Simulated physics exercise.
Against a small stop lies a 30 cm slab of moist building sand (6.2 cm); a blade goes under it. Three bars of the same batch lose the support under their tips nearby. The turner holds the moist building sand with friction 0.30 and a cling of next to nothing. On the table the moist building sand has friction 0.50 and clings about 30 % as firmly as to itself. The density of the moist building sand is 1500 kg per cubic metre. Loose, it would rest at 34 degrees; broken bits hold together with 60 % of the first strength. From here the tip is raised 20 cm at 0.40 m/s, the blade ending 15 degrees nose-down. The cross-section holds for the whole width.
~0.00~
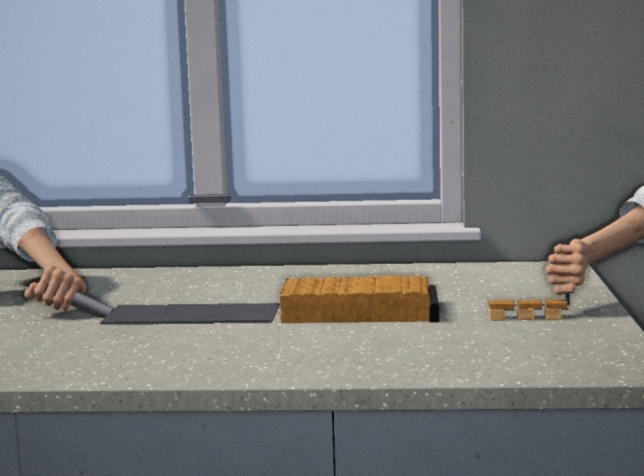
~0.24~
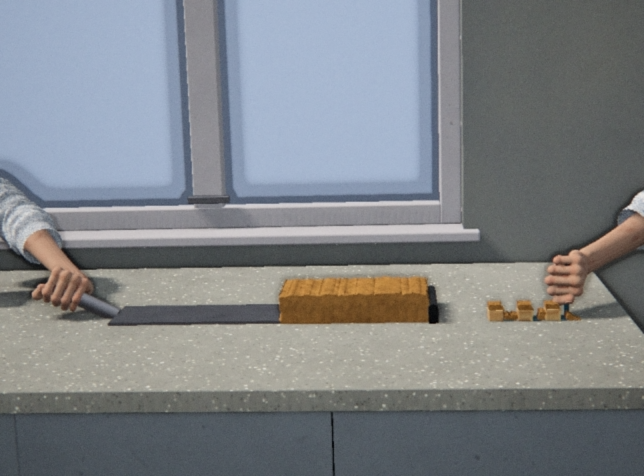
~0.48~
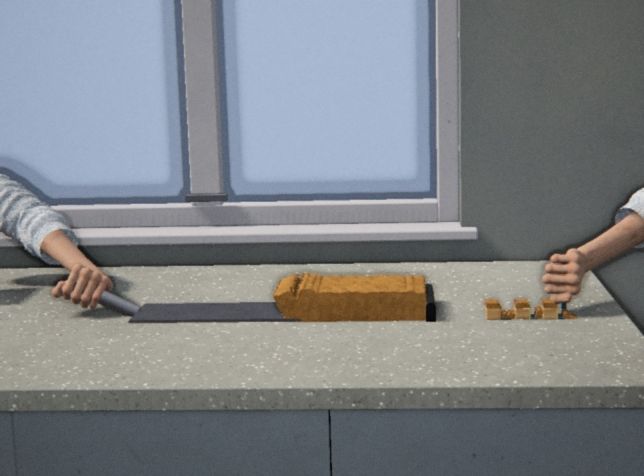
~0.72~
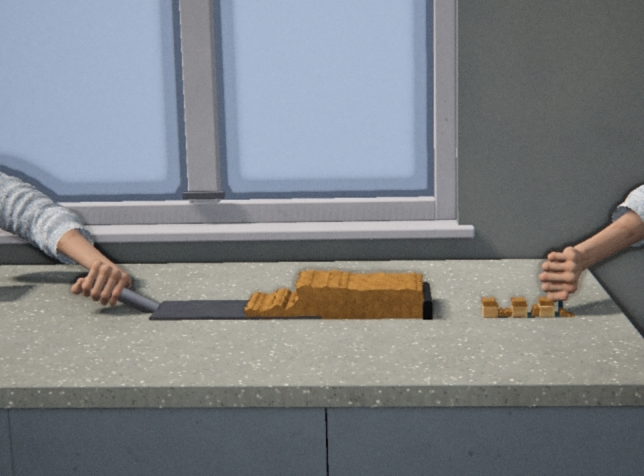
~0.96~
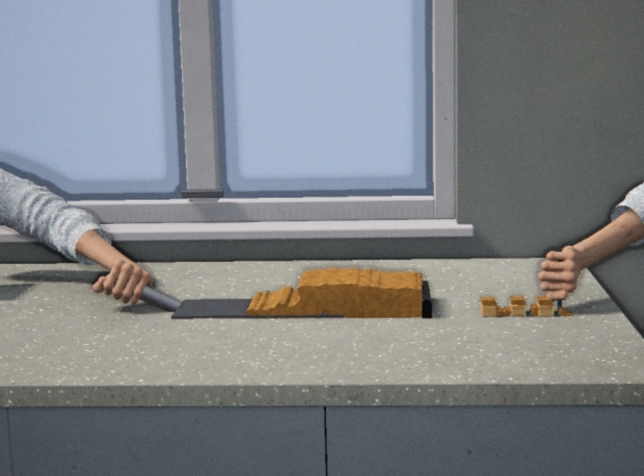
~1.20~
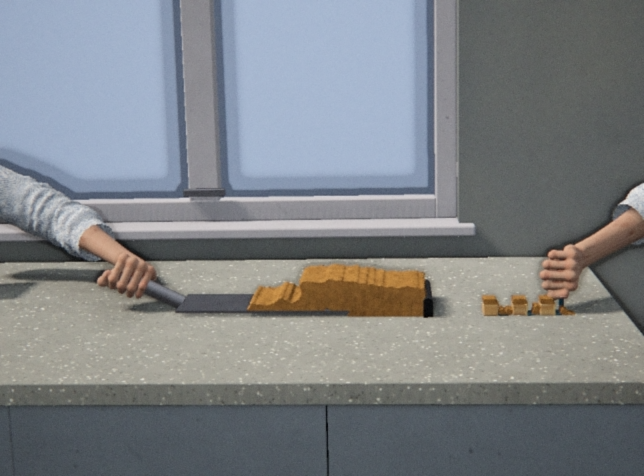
On a speckled countertop below a window, a hand sliding a dark blade rightward under an orange-brown slab, its left end crumbling.
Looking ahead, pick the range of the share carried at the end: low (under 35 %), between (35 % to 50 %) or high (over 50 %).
The share carried at the end is between, 35 % to 50 %.
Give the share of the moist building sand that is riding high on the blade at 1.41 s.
Some 14 per cent.
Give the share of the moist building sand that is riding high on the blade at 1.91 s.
Some 40 per cent.
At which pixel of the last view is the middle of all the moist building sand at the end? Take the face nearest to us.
Around (354, 258).
After 1.41 s, the tip is 8.9 cm up.
After 1.66 s, the tip is 19 cm up.
After 1.91 s, the tip is 20 cm up and 42 % is riding high on the blade.
After 2.16 s, the tip is 20 cm up and 42 % is riding high on the blade.
After 2.40 s, the tip is 20 cm up and 42 % is riding high on the blade.
